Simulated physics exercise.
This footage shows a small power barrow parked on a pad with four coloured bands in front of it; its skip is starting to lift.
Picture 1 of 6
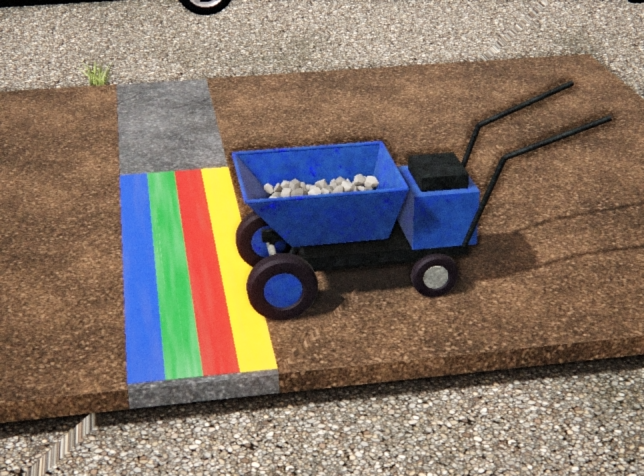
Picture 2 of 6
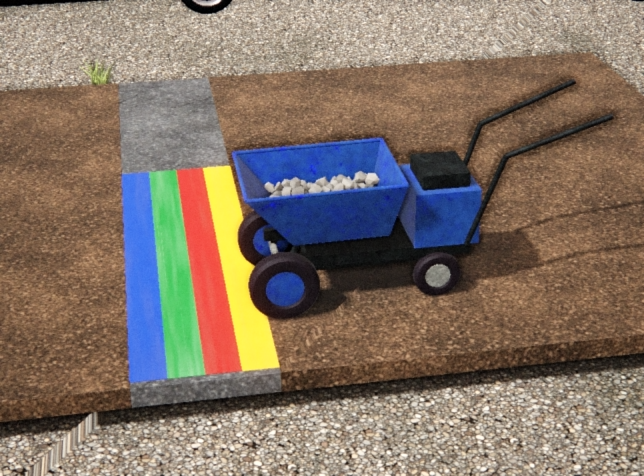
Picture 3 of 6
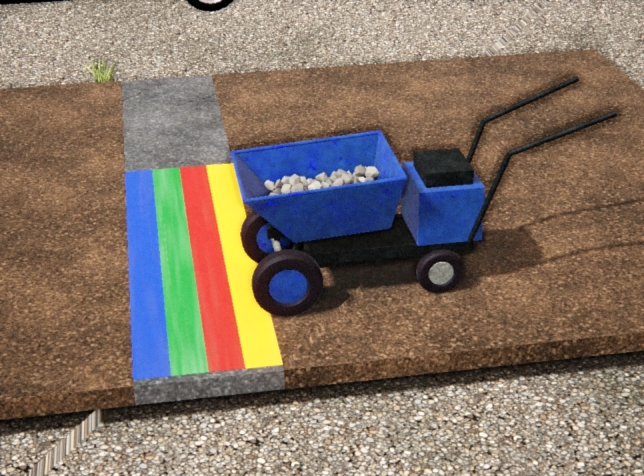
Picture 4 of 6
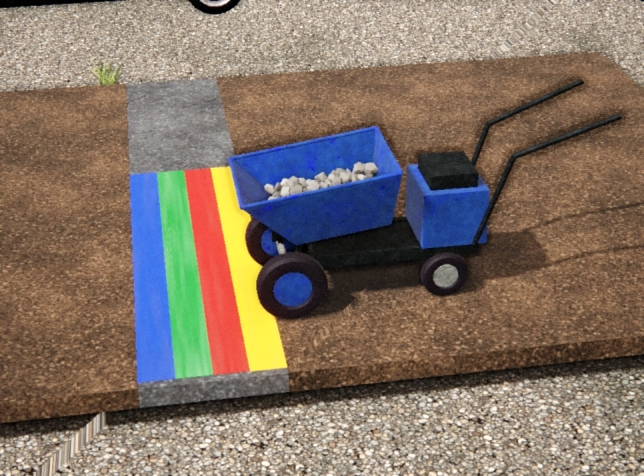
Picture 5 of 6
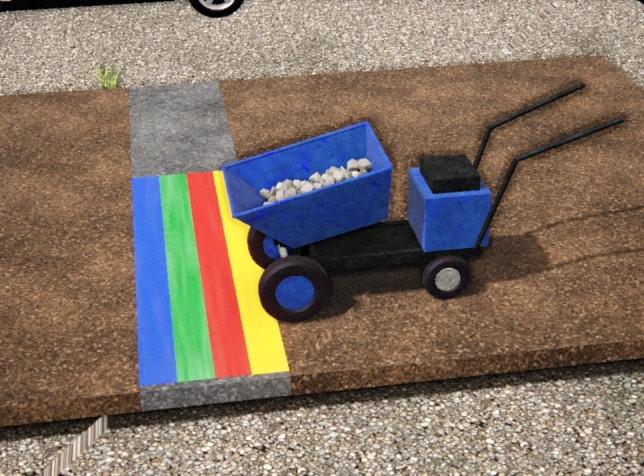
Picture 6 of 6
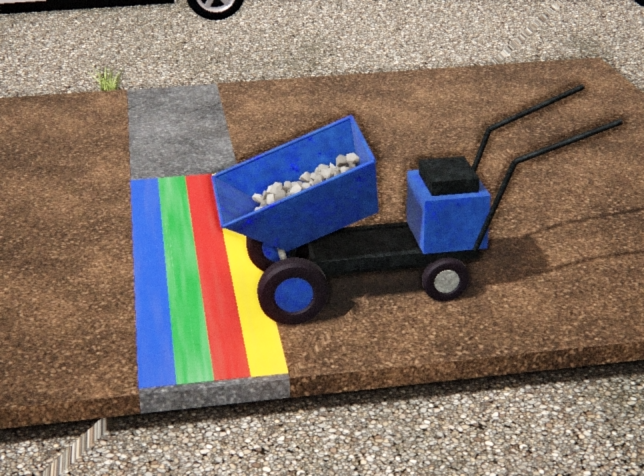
The clip opens on a small blue power barrow holding pale broken stones, parked on a brown pad beside blue, green, red and yellow bands. Its skip sits level at first, then tilts gradually toward the left, its back end rising and its front lip lowering over the bands.
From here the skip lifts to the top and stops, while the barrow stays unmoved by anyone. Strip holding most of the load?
Blue.
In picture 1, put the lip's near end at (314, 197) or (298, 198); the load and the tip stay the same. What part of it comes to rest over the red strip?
About 30 per cent first, about 30 per cent second.
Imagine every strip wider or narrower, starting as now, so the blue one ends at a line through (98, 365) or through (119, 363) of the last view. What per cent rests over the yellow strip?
Roughly 0 per cent first, then 0 per cent.
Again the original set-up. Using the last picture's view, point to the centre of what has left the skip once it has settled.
About (150, 306).
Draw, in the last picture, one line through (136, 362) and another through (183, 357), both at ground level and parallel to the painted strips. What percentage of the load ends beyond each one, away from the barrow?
In order: 20 per cent, then 60 per cent.
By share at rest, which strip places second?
The next spot goes to green.
Soon after the last picture, skip tipped steeply; all in the skip.
A little later, skip tipped right over; most in the skip; a small part over the green strip; a small part over the blue strip; a stray few off the paint.
Later still, skip tipped right over; about a third in the skip; a small part over the green strip; about a third over the blue strip; about a quarter off the paint.
At rest, skip tipped right over; about a third in the skip; none over the yellow strip; none over the red strip; a small part over the green strip; about a third over the blue strip; about a quarter off the paint.
